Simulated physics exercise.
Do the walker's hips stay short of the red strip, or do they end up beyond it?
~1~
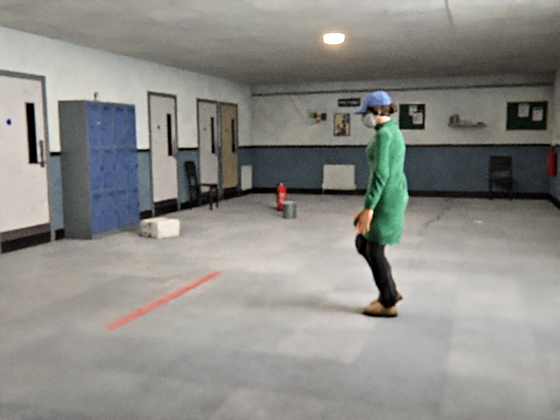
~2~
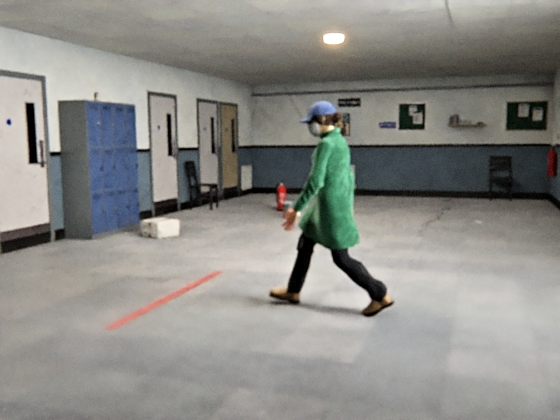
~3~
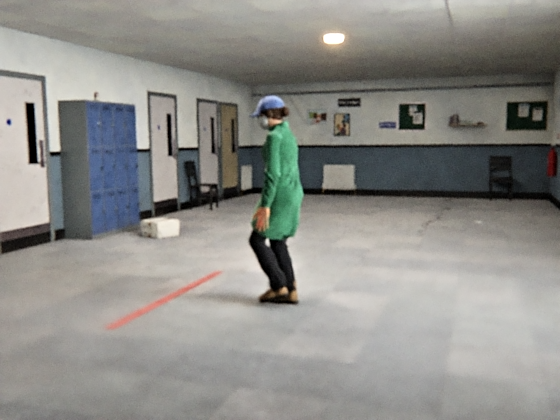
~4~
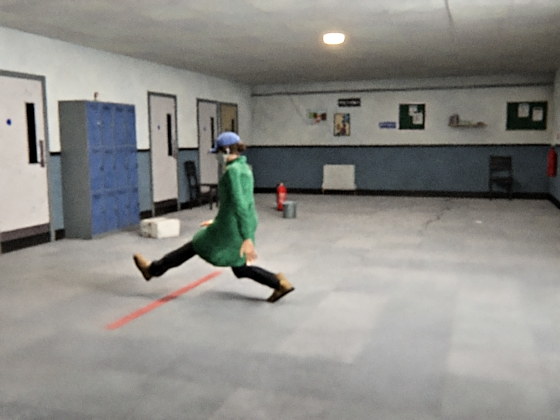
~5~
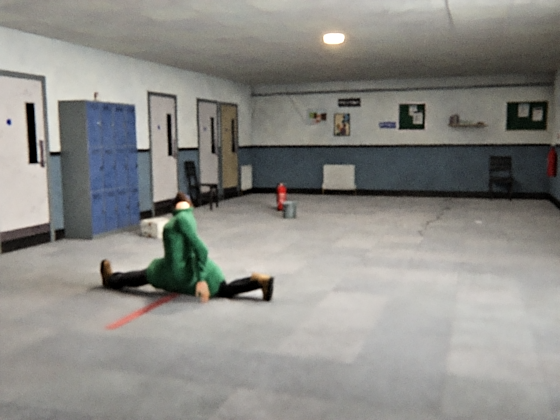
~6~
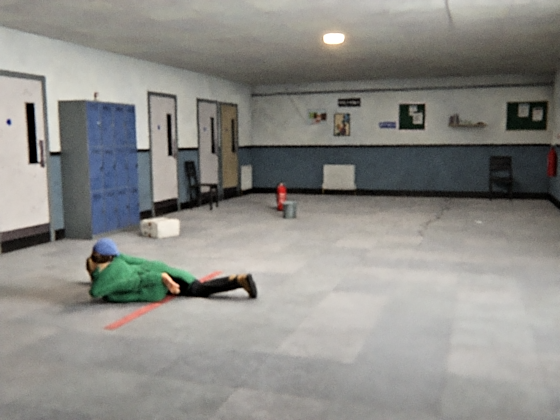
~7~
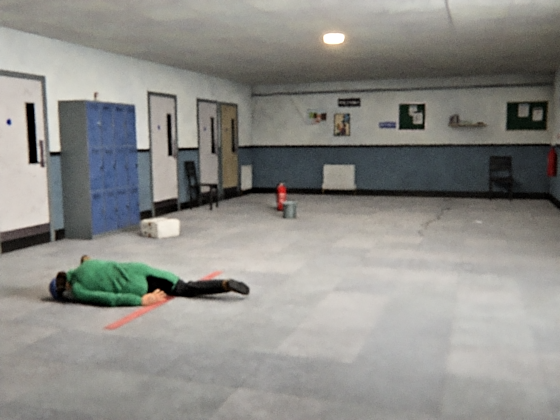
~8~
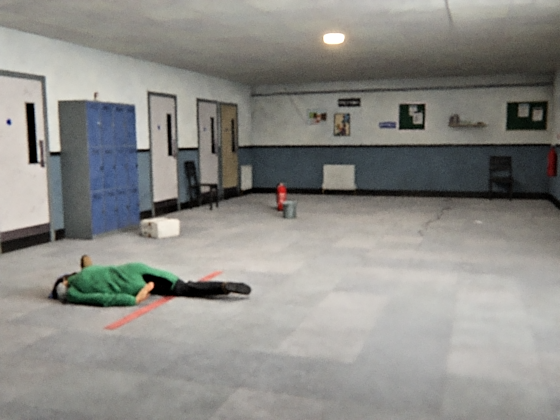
They end up beyond it. The walker comes to rest on the floor with the hips past the red strip and the legs trailing back over it.
